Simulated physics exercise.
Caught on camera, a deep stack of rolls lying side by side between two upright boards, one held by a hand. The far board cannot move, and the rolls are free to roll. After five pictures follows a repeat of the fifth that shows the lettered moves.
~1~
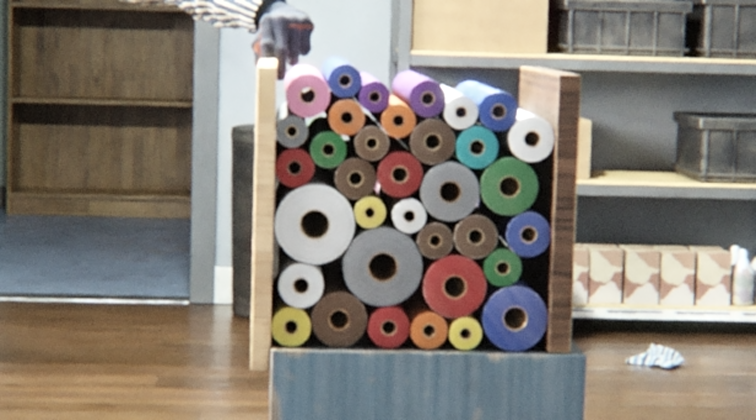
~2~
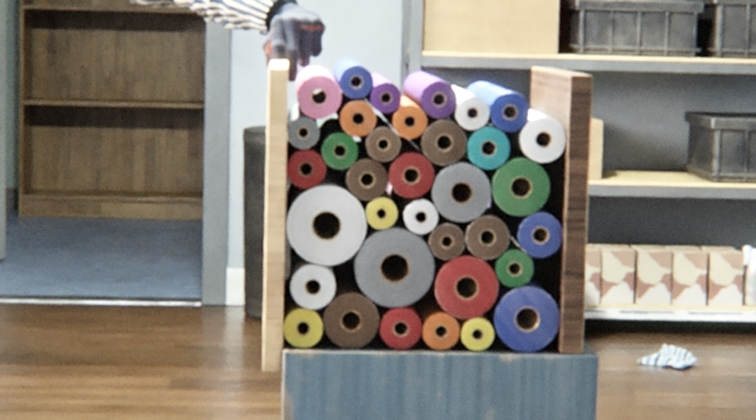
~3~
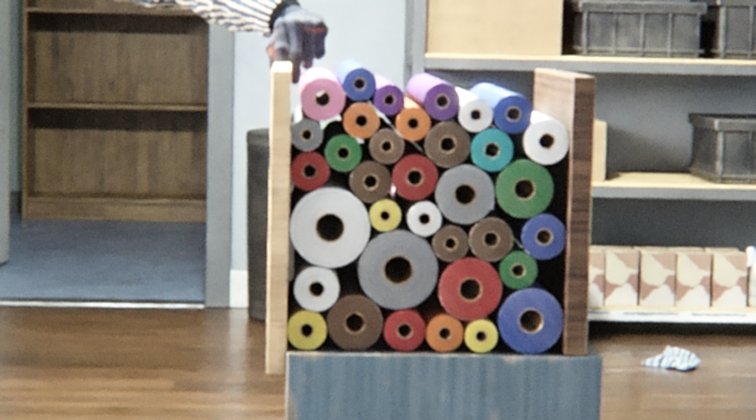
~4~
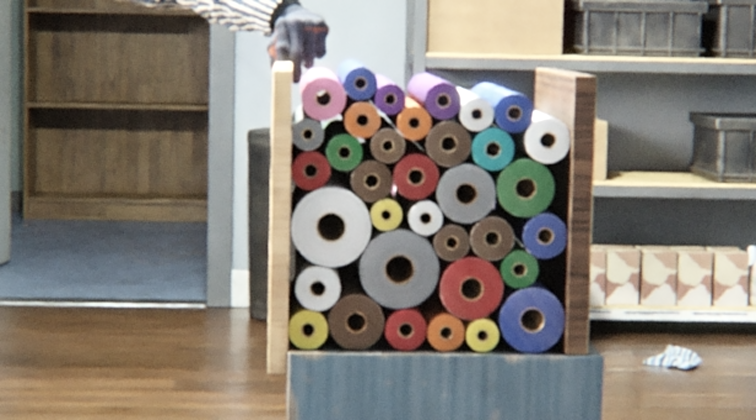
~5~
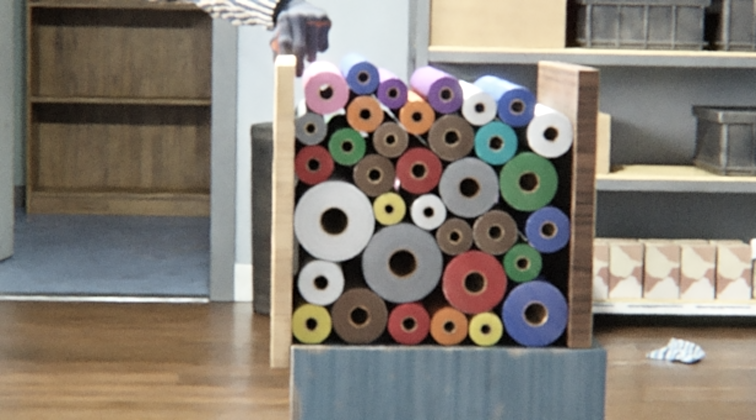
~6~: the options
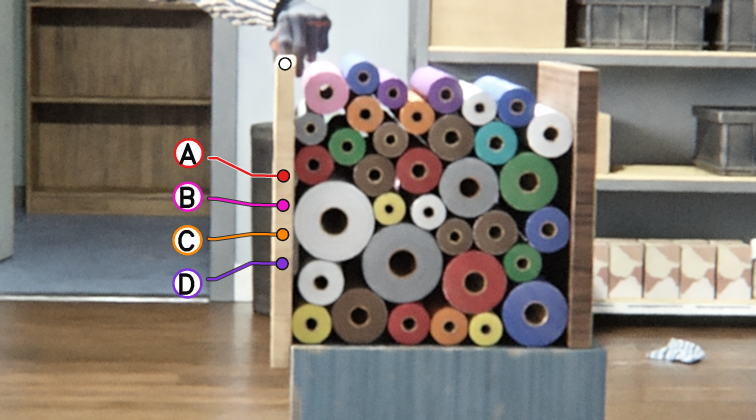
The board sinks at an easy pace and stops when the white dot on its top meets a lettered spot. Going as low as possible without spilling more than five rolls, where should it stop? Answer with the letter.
The last mark within the limit is A.
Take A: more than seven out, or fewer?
Fewer than seven.
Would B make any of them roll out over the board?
Yes.
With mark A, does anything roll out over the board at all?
Yes, at A.
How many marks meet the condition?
One of the four.
On the marked copy, A at (284, 176); B at (283, 205); C at (283, 235); D at (282, 264); the white dot at (285, 64).
With A. Early on, top of the board (294, 118).
Further on, top of the board (293, 175).
At the end, top of the board (293, 175), three out over the board.
As for the rest, B more than five out over the board; C more than five out over the board; D more than five out over the board.
